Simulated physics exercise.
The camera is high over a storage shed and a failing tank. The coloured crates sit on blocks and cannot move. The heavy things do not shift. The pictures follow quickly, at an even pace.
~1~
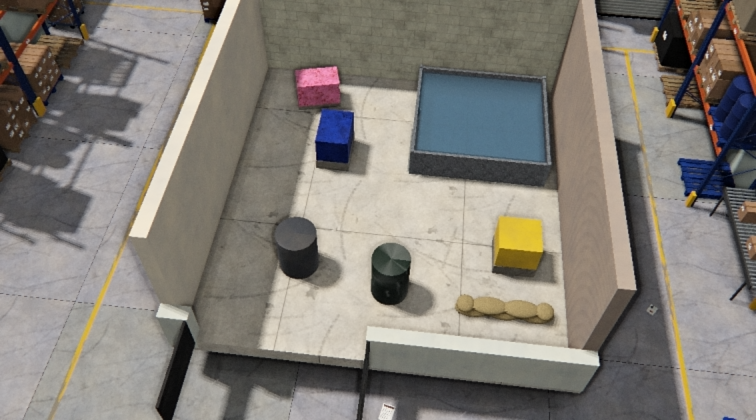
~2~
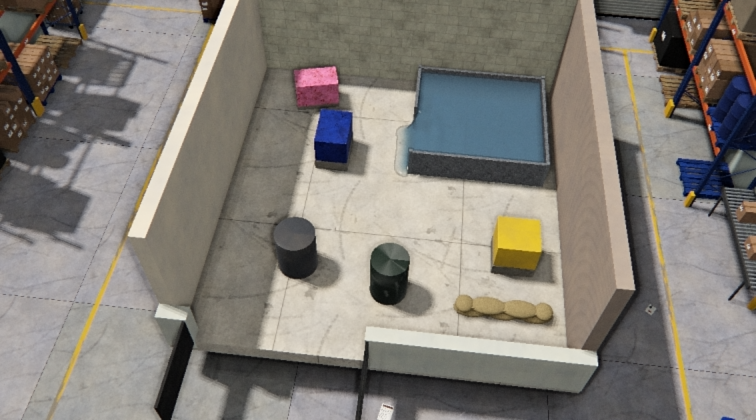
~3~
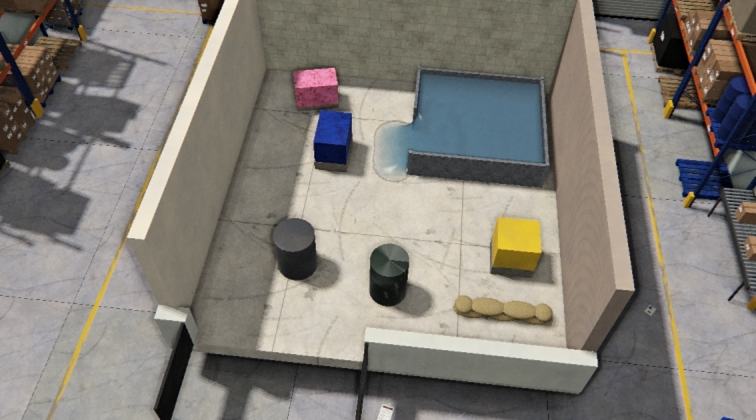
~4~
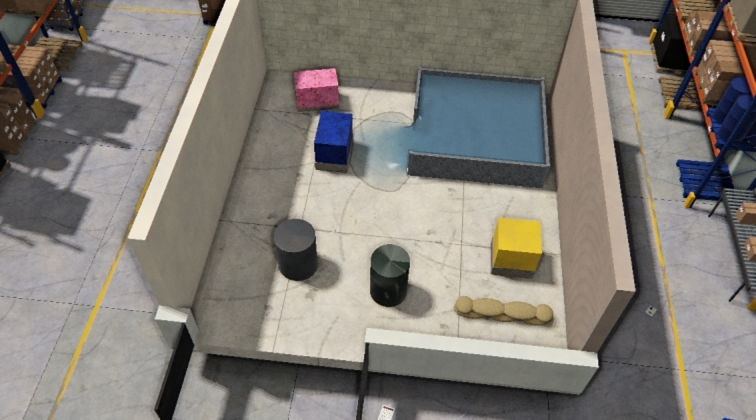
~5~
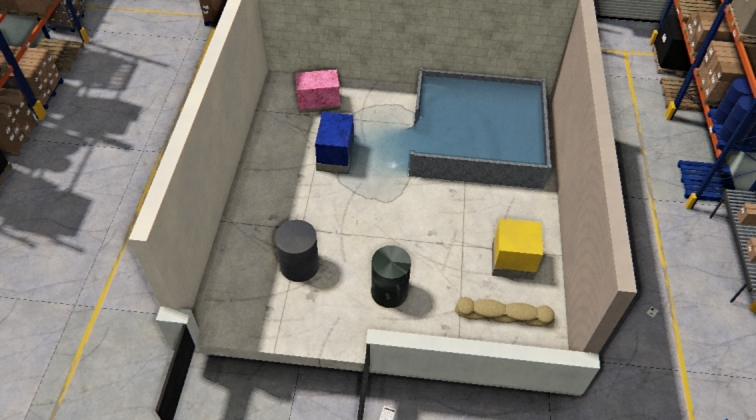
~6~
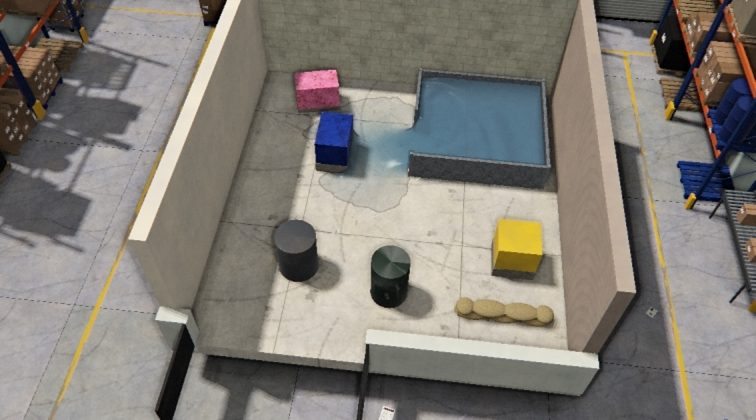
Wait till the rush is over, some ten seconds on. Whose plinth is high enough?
In the end: The pink crate is wetted; the yellow crate escapes dry; the blue crate is wetted.
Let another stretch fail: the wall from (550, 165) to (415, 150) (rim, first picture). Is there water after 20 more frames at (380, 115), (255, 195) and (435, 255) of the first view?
In turn: Not flooded, no water, flooded.
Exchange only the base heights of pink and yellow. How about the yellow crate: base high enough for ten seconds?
Then: Yellow crate is spared.
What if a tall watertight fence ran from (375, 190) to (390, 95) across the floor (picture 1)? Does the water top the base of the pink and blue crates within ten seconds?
One by one: The pink crate takes water, the blue crate is safe.
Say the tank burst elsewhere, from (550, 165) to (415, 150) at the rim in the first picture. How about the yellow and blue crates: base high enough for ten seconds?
Yellow is wetted; blue remains dry.
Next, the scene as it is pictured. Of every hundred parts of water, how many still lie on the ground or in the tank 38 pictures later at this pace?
About 88 per cent.
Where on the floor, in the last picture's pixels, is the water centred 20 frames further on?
I would point to (408, 154).
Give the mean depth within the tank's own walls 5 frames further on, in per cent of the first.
Roughly 80 per cent.
A moment on, water covers 20 % of the floor; the pink crate water round its plinth, the yellow crate not reached, the blue crate water round its plinth.
Next, water covers 40 % of the floor; the pink crate water round its plinth, the yellow crate not reached, the blue crate water round its plinth.
Then, water covers 60 % of the floor; the pink crate water round its plinth, the yellow crate not reached, the blue crate water round its plinth.
Later, water covers 80 % of the floor; the pink crate water round its plinth, the yellow crate water round its plinth, the blue crate water round its plinth.
In the end, water covers 90 % of the floor; the pink crate was topped, the yellow crate stayed above the water, the blue crate was topped.
